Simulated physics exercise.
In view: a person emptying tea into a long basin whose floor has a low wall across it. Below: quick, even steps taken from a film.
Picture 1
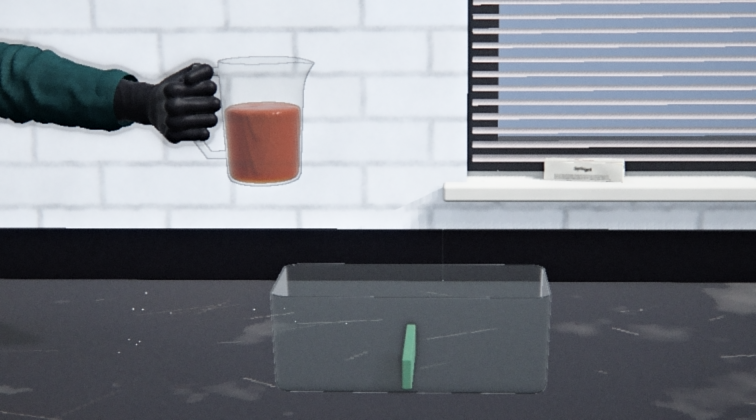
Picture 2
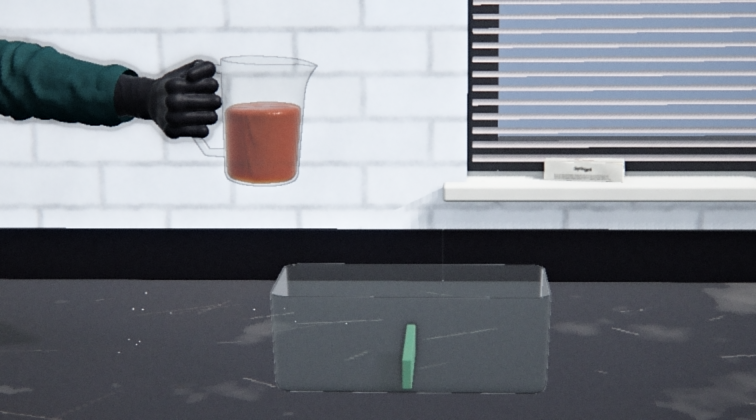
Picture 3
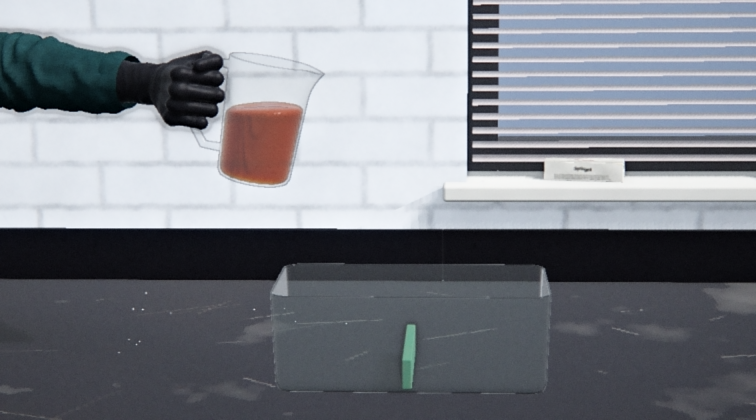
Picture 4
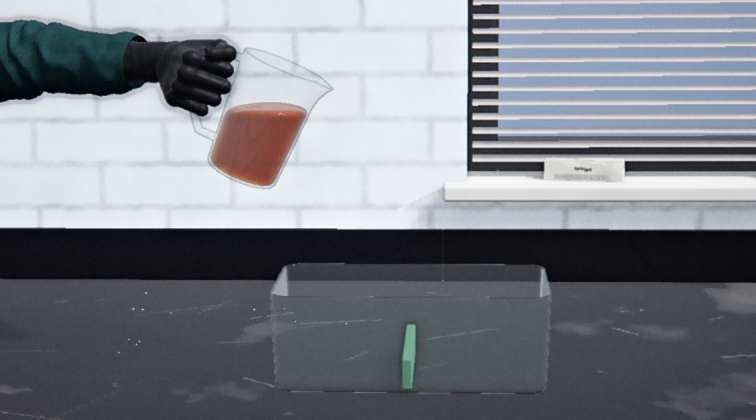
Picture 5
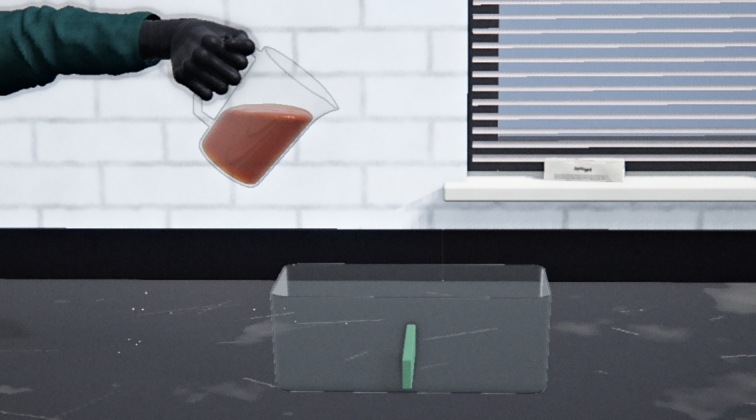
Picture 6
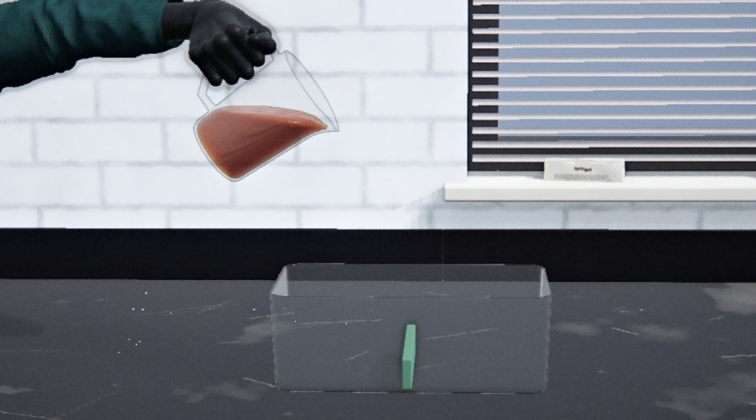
A black-gloved hand in a dark green sleeve, reaching in from the left, holds a clear jug of reddish-brown liquid before a white brick wall, seen level from a still camera. Below sits a transparent basin with a low green wall on a dark counter, a blinded window at right. The hand steadily tilts the jug rightward, the liquid shifting towards its lip.
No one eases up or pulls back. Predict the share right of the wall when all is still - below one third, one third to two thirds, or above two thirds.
Most likely the amount right of the wall will lie in the middle range, one third to two thirds.
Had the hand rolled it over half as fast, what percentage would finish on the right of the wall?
I'd say roughly 50 in every hundred ends up there.
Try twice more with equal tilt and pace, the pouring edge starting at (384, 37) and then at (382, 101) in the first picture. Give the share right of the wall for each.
You'd get around 80 per cent and then around 90 per cent.
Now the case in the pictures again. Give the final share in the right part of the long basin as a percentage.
About 50 per cent.
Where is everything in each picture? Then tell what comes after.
Tilt 0°; pouring edge (314, 62); surface from (225, 107) to (301, 107); the long basin's rim runs from (278, 281) to (547, 282); the wall's top is at (409, 343), in the first picture.
Tilt 3°; pouring edge (317, 64); surface from (226, 107) to (302, 107), in the second picture.
Tilt 11°; pouring edge (325, 73); surface from (227, 108) to (304, 108), in the third picture.
Tilt 24°; pouring edge (334, 88); surface from (224, 116) to (308, 110), in the fourth picture.
Tilt 39°; pouring edge (340, 108); surface from (210, 125) to (314, 112), in the fifth picture.
Tilt 56°; pouring edge (340, 131); surface from (201, 119) to (327, 121), in the sixth picture.
A moment on, the jug is tipped on its side and 71 per cent is still to pour, 2 is left of the wall and 0 right of it.
Next, the jug is tipped on its side and 33 per cent is still to pour, 28 is left of the wall and 7 right of it.
Then the jug is tipped on its side and 14 per cent is still to pour, 25 is left of the wall and 45 right of it.
Later the jug is tipped on its side and 5 per cent is still to pour, 34 is left of the wall and 53 right of it.
Finally, 45 per cent lies left of the wall, 52 right of it and 3 outside.
